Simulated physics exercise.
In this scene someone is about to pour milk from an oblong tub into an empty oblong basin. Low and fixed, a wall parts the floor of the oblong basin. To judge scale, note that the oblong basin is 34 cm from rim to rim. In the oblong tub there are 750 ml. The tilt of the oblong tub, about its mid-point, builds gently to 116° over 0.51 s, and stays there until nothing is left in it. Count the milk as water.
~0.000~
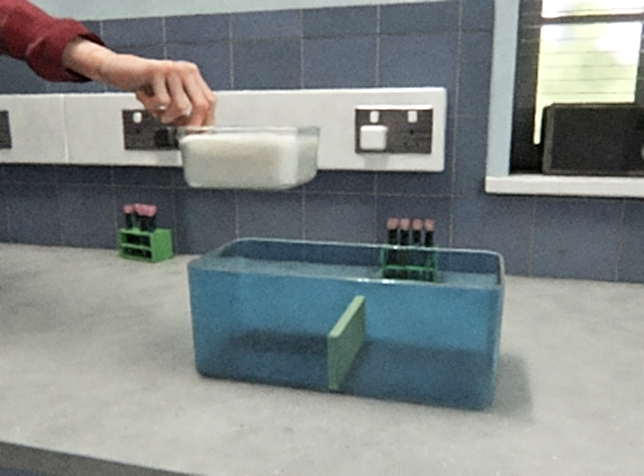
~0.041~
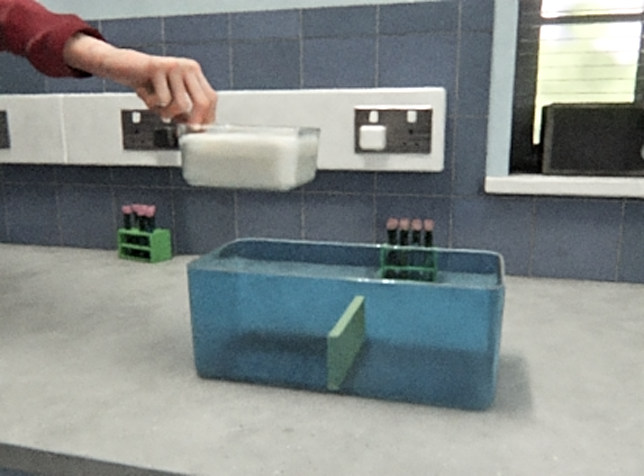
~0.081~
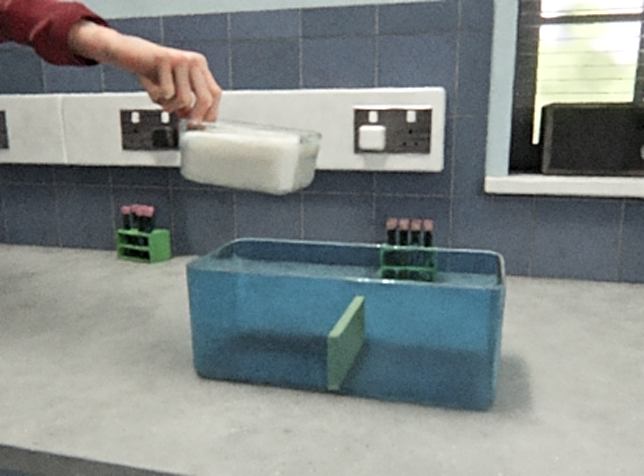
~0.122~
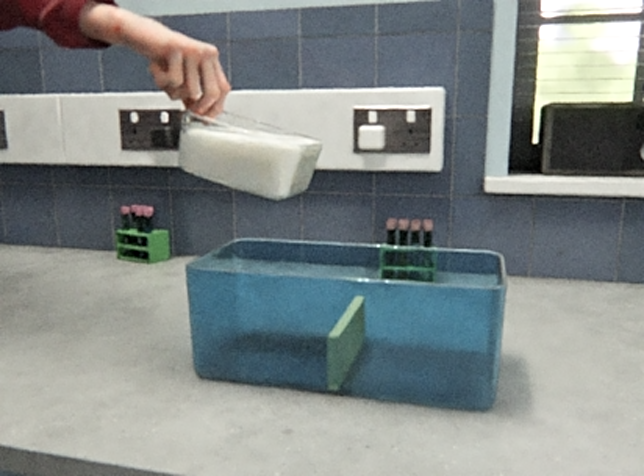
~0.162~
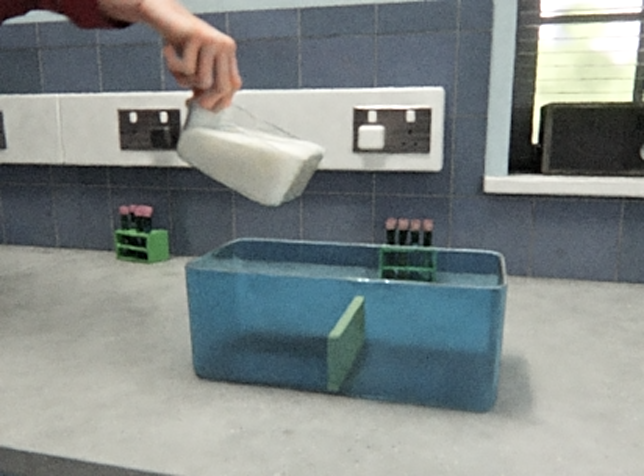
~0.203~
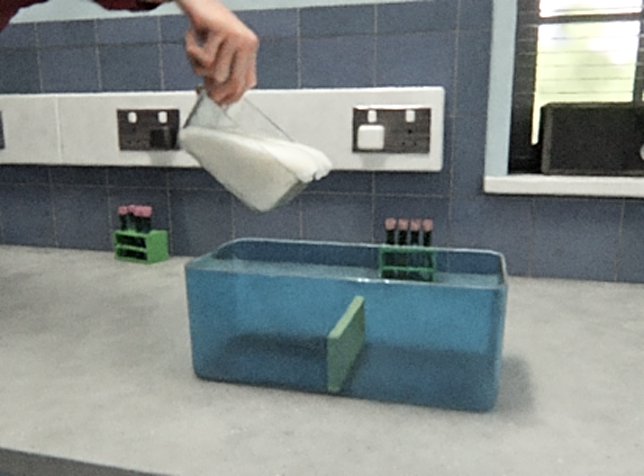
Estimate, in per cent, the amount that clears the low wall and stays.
Roughly 41 percent.
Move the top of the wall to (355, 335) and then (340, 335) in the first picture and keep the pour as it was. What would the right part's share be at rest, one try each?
Respectively 40 and 55 %.
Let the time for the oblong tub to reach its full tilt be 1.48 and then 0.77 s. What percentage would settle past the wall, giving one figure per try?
I'd expect close to 70 per cent and then close to 60 per cent.
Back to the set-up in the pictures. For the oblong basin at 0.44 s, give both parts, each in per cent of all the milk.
Left roughly 34, right roughly 38.
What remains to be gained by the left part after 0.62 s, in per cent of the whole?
Around 2 in a hundred.
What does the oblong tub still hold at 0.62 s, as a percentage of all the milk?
0 per cent or thereabouts.
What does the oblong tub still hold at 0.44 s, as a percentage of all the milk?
Some 8 per cent.
Then, 0.44 s in, the tilt is 111° and 8 per cent is still to pour, 34 is left of the wall and 37 right of it.
Then, 0.62 s in, the tilt is 116° and 0 per cent is still to pour, 54 is left of the wall and 40 right of it.
Then, 0.81 s in, the tilt is 116° and 0 per cent is still to pour, 56 is left of the wall and 41 right of it.
Then, 1.01 s in, the tilt is 116° and 0 per cent is still to pour, 56 is left of the wall and 41 right of it.
Finally, 56 per cent lies left of the wall, 41 right of it and 2 outside.
